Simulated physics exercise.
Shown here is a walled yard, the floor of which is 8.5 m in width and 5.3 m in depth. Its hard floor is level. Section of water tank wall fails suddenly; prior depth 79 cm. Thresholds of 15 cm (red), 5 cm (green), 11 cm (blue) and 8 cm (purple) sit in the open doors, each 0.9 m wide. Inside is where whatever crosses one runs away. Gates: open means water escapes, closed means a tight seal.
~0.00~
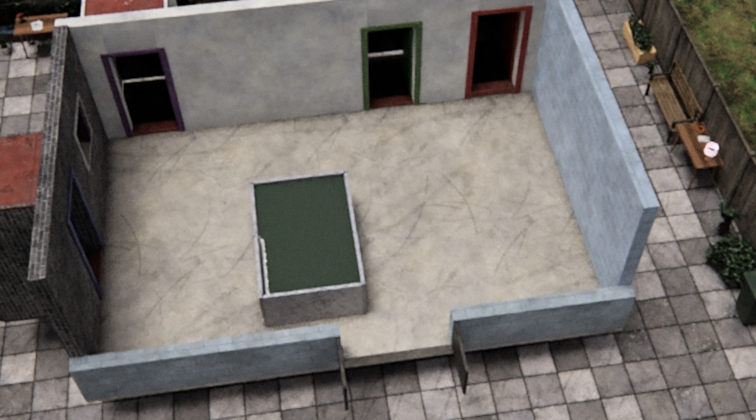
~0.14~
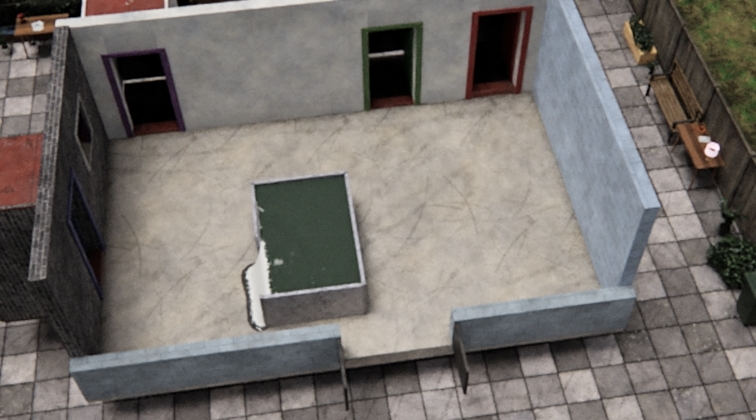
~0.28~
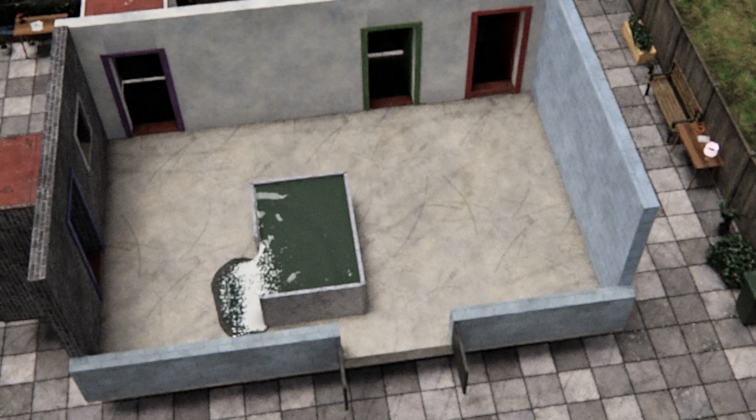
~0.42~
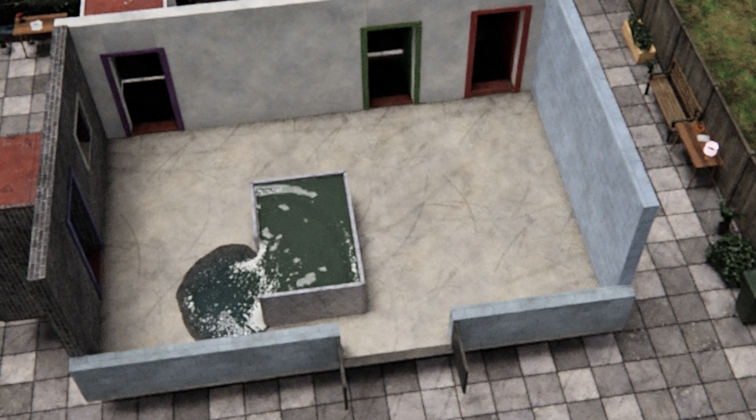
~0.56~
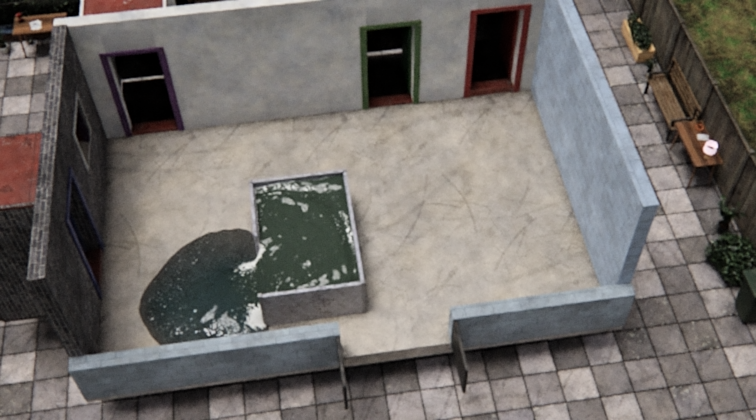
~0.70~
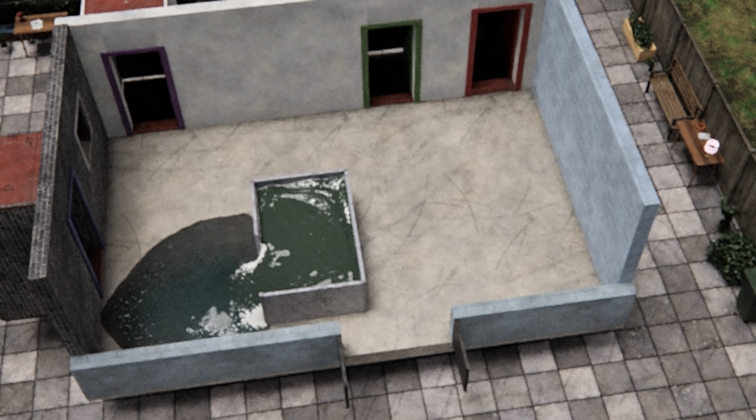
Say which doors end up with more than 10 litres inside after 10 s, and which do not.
Red door not more than 10 litres inside, green door not more than 10 litres inside, blue door more than 10 litres inside, purple door more than 10 litres inside.
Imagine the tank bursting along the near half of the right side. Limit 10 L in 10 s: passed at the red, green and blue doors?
Log - red: Threshold topped, green: Threshold topped, blue: Threshold not reached.
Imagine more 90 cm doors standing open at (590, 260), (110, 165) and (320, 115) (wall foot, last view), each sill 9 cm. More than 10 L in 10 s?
In that order: Short of it, beyond it, short of it.
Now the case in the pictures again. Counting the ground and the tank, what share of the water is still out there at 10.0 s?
78 %.
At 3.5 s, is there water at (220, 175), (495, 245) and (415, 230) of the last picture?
Respectively: Got hit, was missed, was missed.
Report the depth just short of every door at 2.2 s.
You'd get red at 0 cm, green at 0 cm, blue at 28 cm, and purple at 0 cm.
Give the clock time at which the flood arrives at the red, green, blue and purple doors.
Red: 6.5 s; green: 5.0 s; blue: 0.9 s; purple: 2.8 s.
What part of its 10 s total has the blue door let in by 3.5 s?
Some 75 per cent by then.
After 1.4 s water covers 20 % of the floor and is deepest (62 cm) near (111, 375); red door not reached, green door not reached, blue door 26 cm at the sill, 24 L in, purple door not reached.
After 2.2 s water covers 20 % of the floor and is deepest (47 cm) near (156, 359); red door not reached, green door not reached, blue door 28 cm at the sill, 97 L in, purple door not reached.
After 3.5 s water covers 35 % of the floor and is deepest (32 cm) near (109, 147); red door not reached, green door not reached, blue door 19 cm at the sill, 165 L in, purple door 26 cm at the sill, 29 L in.
After 6.0 s water covers 60 % of the floor and is deepest (20 cm) near (109, 147); red door not reached, green door 3 cm at the sill, 0 L in, blue door 16 cm at the sill, 207 L in, purple door 18 cm at the sill, 254 L in.
After 10.0 s water covers 95 % of the floor and is deepest (11 cm) near (108, 160); red door 7 cm at the sill, 0 L in, green door 4 cm at the sill, 0 L in, blue door 7 cm at the sill, 218 L in, purple door 11 cm at the sill, 354 L in.
